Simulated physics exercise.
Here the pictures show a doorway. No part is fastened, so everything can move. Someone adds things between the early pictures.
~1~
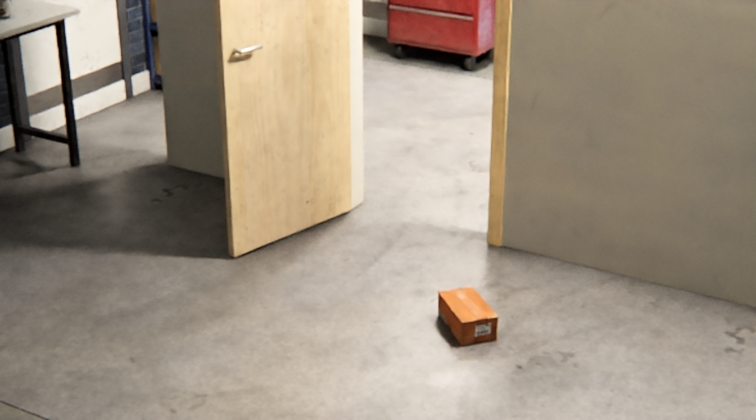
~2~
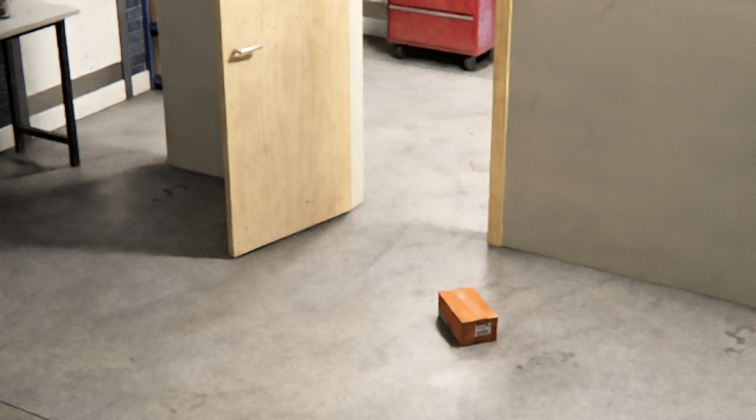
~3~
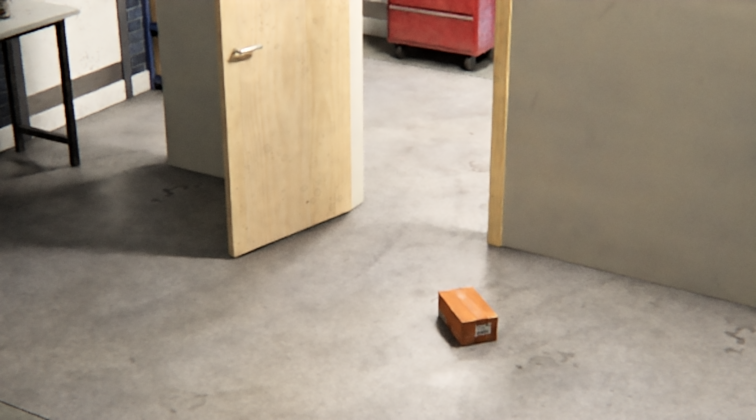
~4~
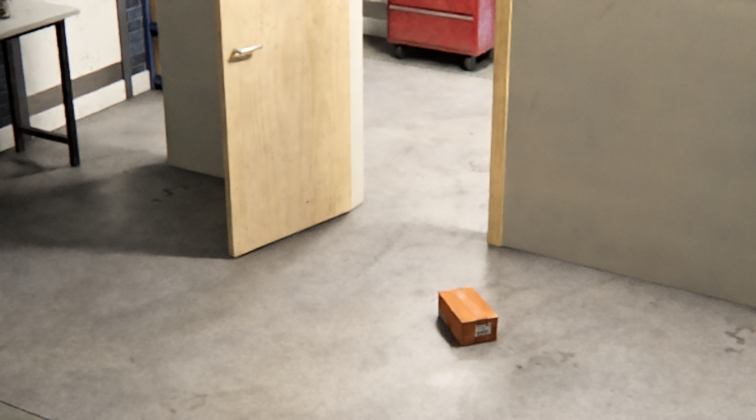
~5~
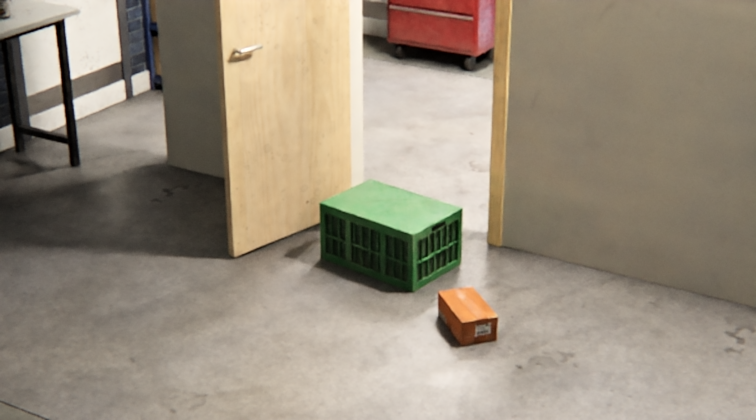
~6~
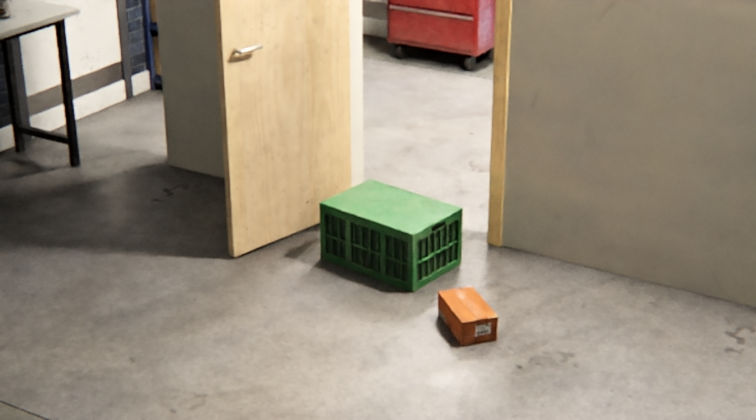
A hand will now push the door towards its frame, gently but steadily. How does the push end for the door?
Most likely the doorway will still have an opening.
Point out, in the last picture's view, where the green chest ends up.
The object ends up somewhere near (431, 235).
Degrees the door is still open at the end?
Angle: About 55°.
Then, 0.70 s after the last picture, open by 83°.
Then, 1.20 s after the last picture, open by 65°; green chest slid a little near (410, 234).
Then, 4.00 s after the last picture, open by 58°; green chest slid a little near (424, 235).
At rest, open by 55°; moved from the start, green chest; orange parcel in place. Seen from the same camera at the end, green chest near (431, 235).
